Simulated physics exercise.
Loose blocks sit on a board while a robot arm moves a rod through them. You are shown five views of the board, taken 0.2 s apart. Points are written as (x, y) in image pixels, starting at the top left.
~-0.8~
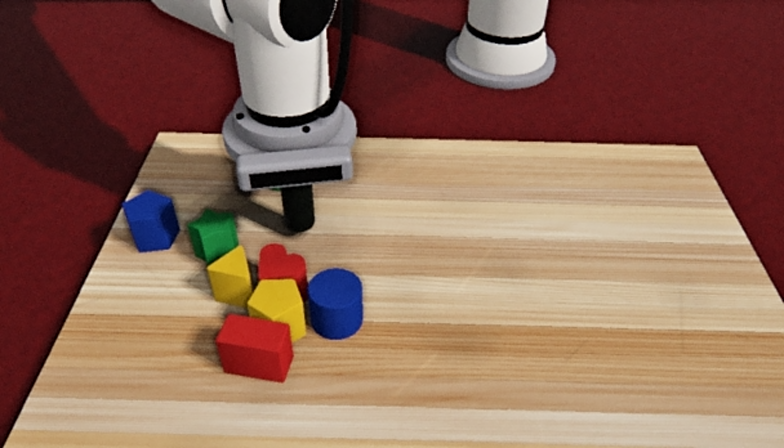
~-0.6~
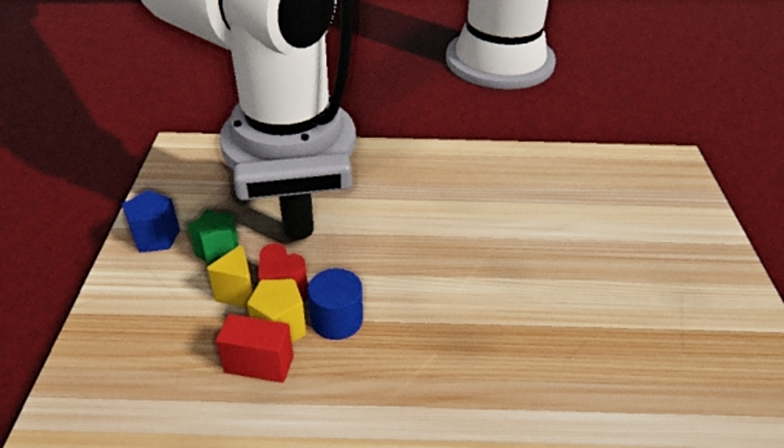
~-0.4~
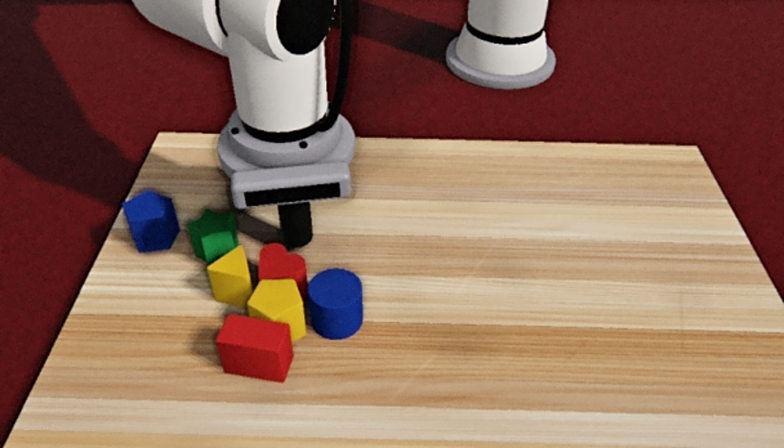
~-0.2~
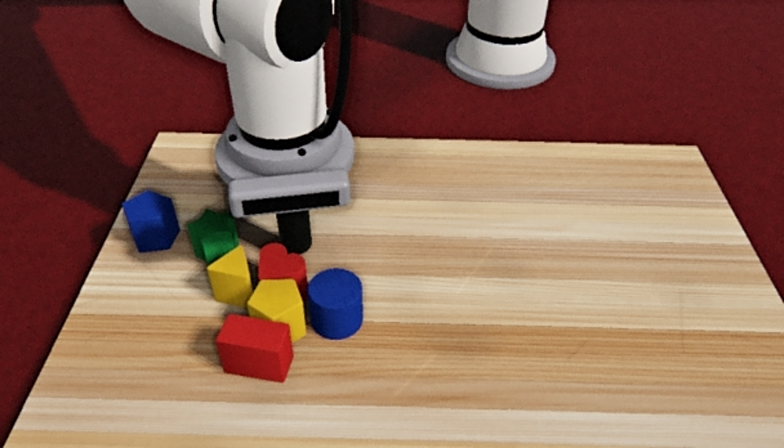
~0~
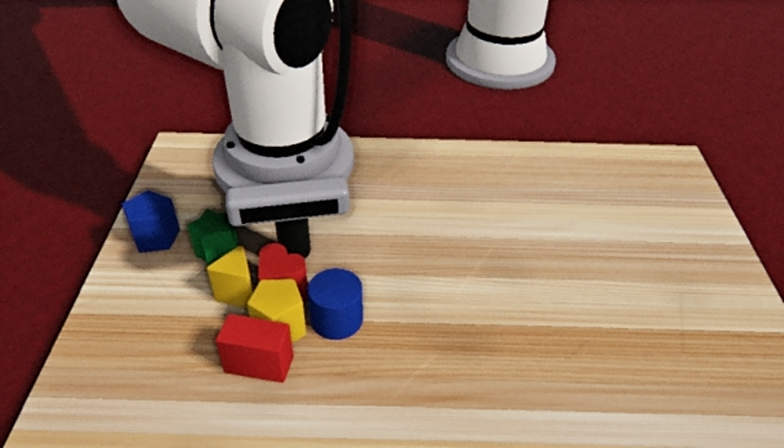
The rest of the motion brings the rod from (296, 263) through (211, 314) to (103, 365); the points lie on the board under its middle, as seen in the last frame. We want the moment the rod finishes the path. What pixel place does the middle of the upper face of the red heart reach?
It sits at (227, 300).
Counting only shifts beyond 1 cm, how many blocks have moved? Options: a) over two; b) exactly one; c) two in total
a
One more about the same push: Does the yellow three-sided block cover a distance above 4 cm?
In short: Yes.
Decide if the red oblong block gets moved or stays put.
By the last moment of the path, the red oblong block has shifted.
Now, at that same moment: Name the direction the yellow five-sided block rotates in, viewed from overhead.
Anticlockwise, looking down.
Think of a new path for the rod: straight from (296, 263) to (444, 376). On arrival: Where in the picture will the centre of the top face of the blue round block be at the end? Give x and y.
The answer is (354, 327).
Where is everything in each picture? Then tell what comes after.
Rod tip (300, 224); block tops, yellow three-sided block (232, 263); red oblong block (253, 332); yellow five-sided block (275, 296); red heart (279, 261), in the first picture.
Rod (299, 231); blocks unchanged, in the second picture.
Rod (298, 239); blocks unchanged, in the third picture.
Rod (296, 246); blocks unchanged, in the fourth picture.
Rod (295, 253); yellow three-sided block (232, 263); red oblong block (253, 332); yellow five-sided block (275, 296); red heart (279, 261), in the fifth picture.
What follows on the original path. One third of the way, rod (239, 288); yellow three-sided block (200, 276), turned 15° clockwise; red oblong block (254, 351); yellow five-sided block (275, 314), turned 50° anticlockwise; red heart (241, 292), turned 50° anticlockwise.
Two thirds of the way, rod (172, 321); yellow three-sided block (129, 302), turned 20° clockwise; red oblong block (254, 351); yellow five-sided block (275, 314), turned 55° anticlockwise; red heart (227, 300), turned 80° anticlockwise.
At the end, rod (98, 355); yellow three-sided block (69, 314), turned 60° clockwise; red oblong block (254, 351); yellow five-sided block (275, 314), turned 55° anticlockwise; red heart (227, 300), turned 80° anticlockwise.
